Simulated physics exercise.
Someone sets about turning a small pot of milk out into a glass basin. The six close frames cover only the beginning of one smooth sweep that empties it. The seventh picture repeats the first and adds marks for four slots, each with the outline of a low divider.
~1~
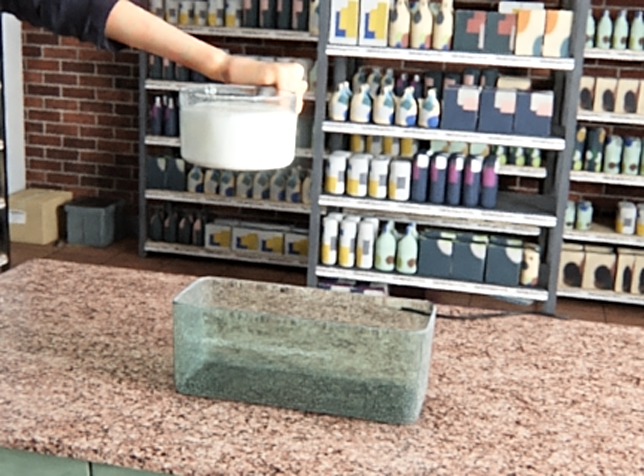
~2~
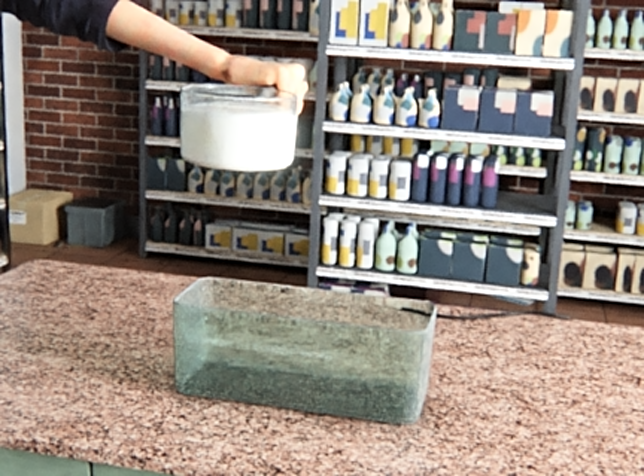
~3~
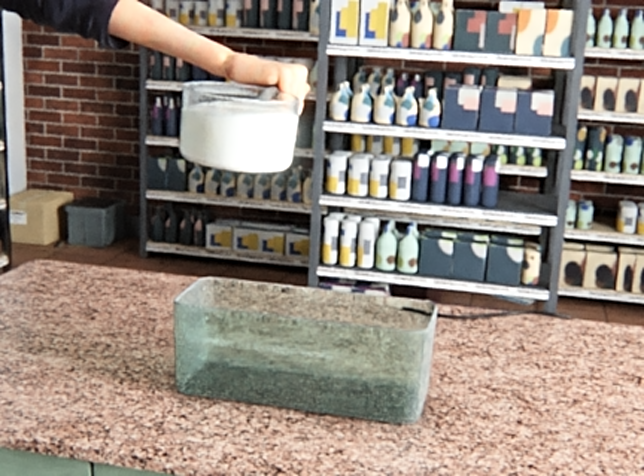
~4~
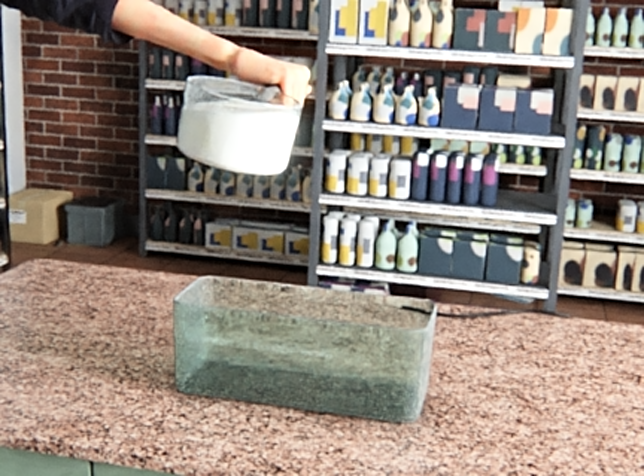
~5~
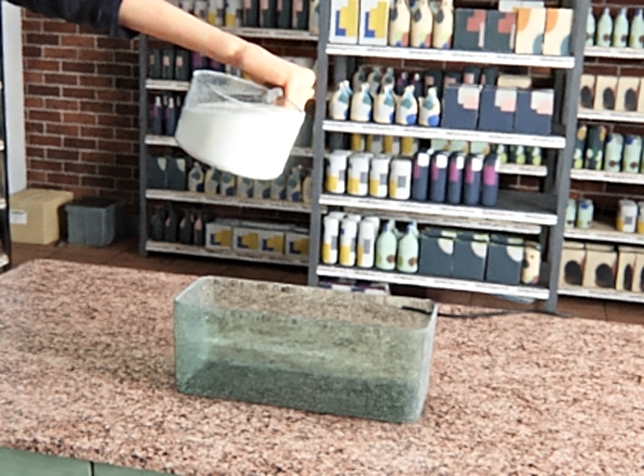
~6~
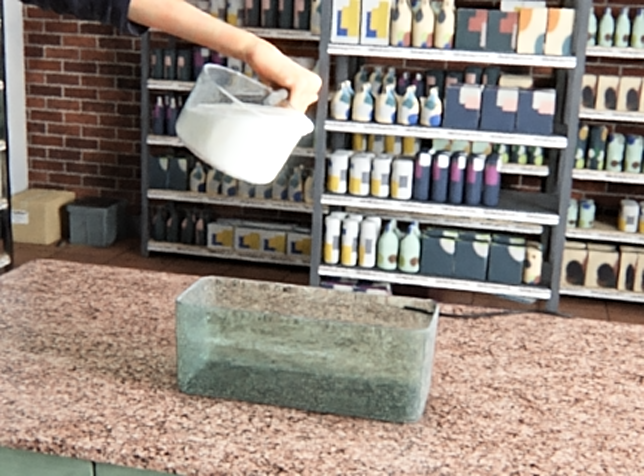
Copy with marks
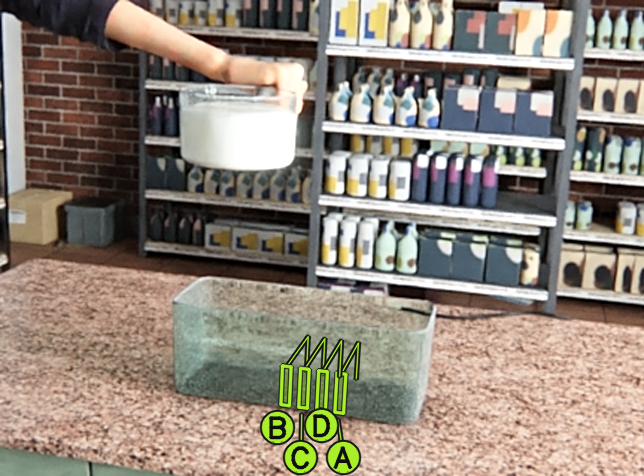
The clip shows a hand holding a clear pot of milk above a rectangular glass basin on a speckled counter, first upright, then tilting it gradually to the right until a little milk just passes over the lip.
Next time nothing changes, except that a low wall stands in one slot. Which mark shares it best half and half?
A is best.
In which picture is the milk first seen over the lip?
Picture 6.
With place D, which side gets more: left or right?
The right side.
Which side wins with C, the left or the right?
More ends on the right.
On the marked copy, A at (338, 419); B at (283, 411); C at (301, 414); D at (319, 416).
If A is chosen, about 50 % ends left of the wall and 49 % right of it.
If B is chosen, about 3 % ends left of the wall and 96 % right of it.
If C is chosen, about 13 % ends left of the wall and 86 % right of it.
If D is chosen, about 30 % ends left of the wall and 69 % right of it.
